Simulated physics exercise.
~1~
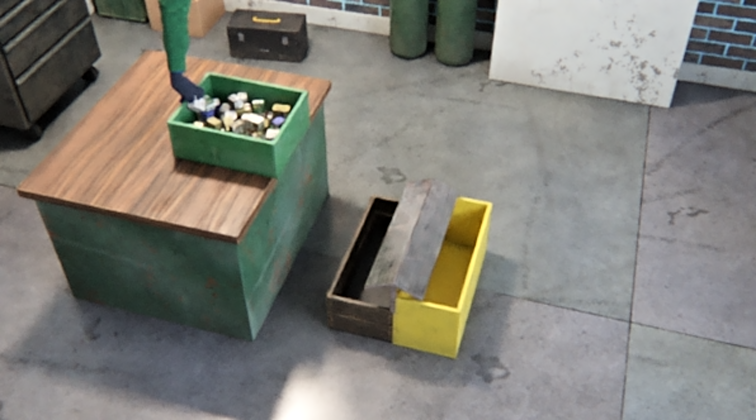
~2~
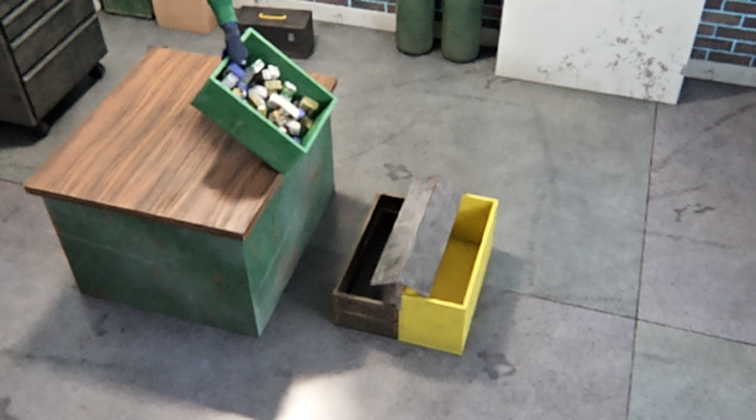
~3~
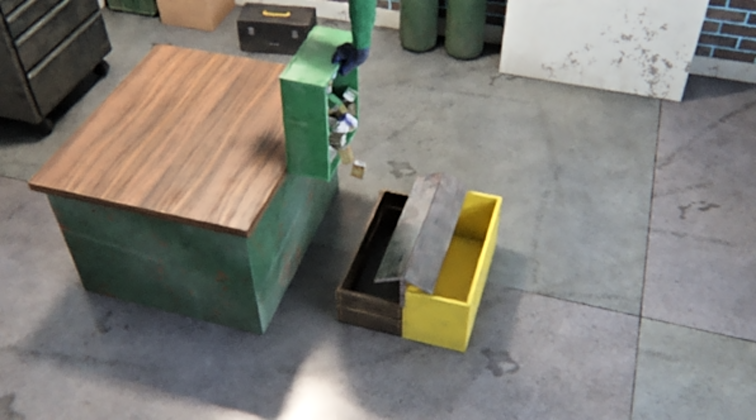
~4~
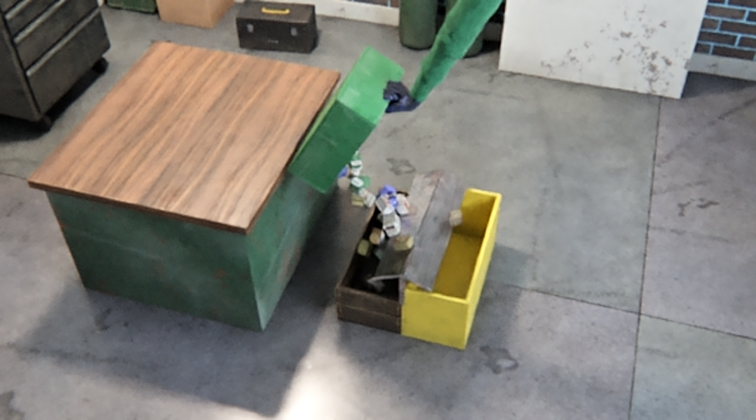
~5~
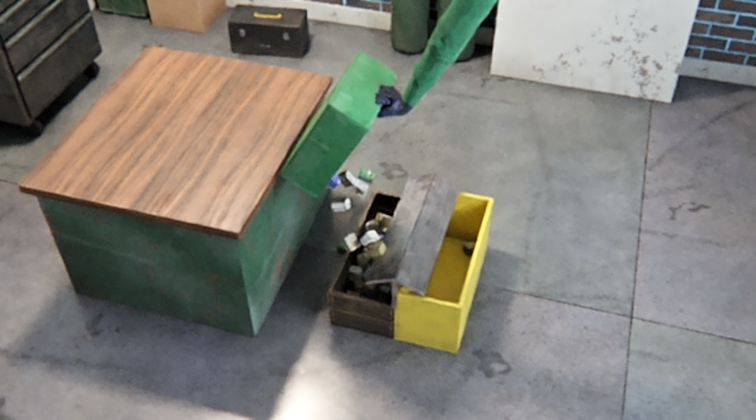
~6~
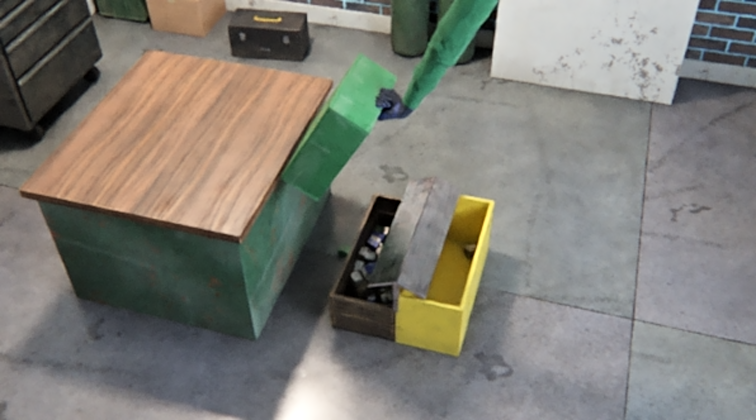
A green box of small cartons was tipped off the end of a wooden-topped bench by a green arm, spilling them down mostly into the black tub below, while one landed in the yellow trough beyond the ridge.
